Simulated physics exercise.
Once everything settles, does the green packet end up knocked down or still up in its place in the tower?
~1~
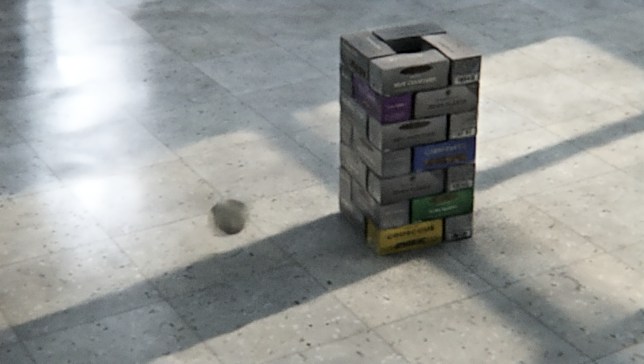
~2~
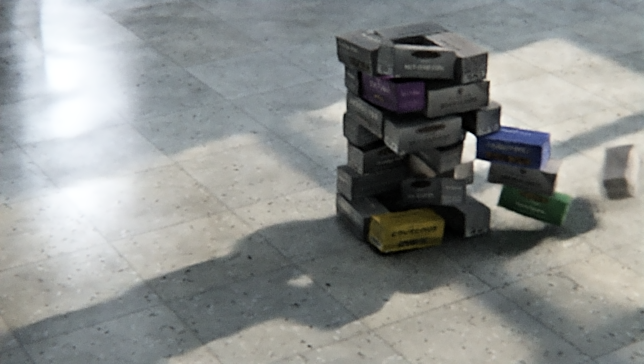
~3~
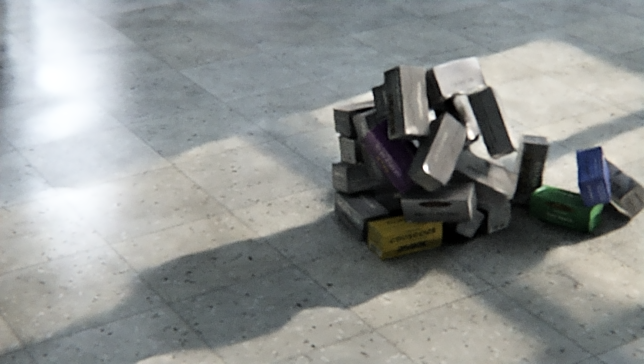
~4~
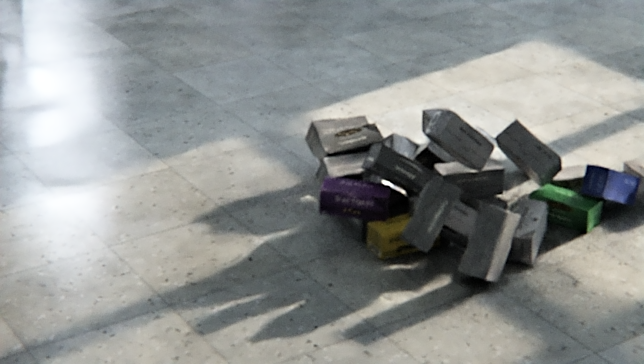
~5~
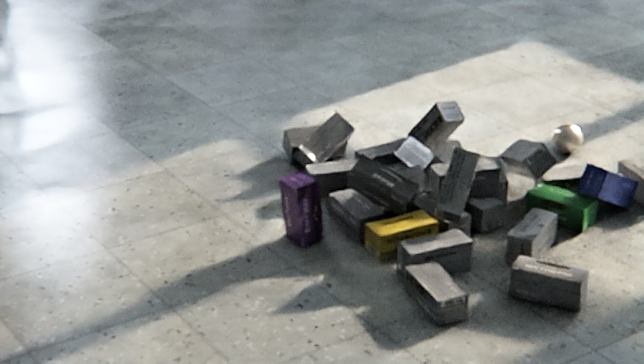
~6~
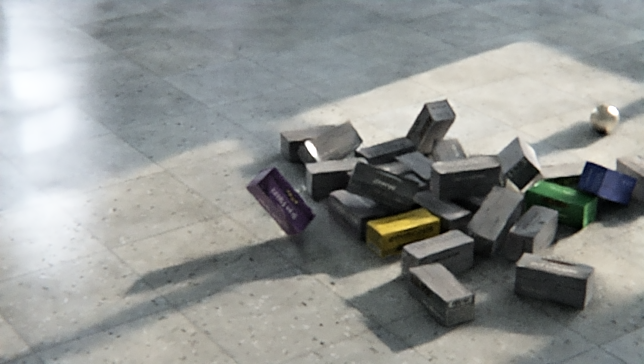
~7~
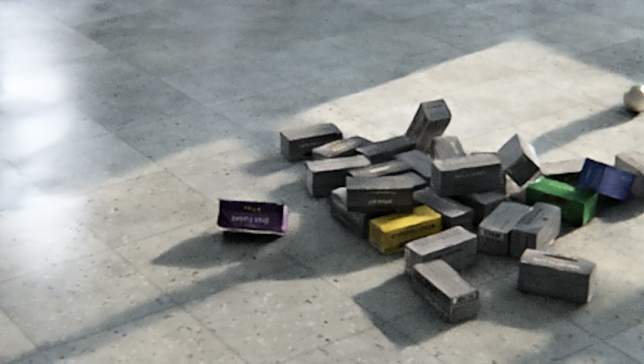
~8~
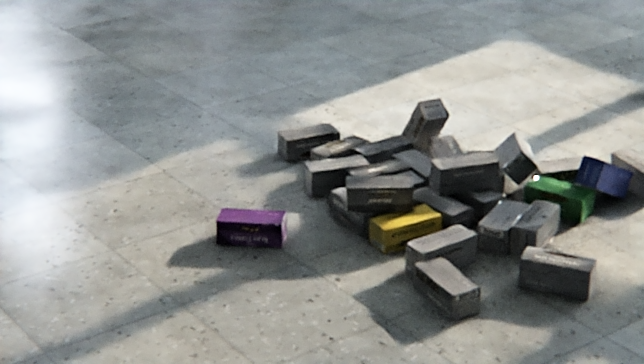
The green packet ends up knocked down. It is driven out to the right as the ball hits and lies at the right side of the heap.
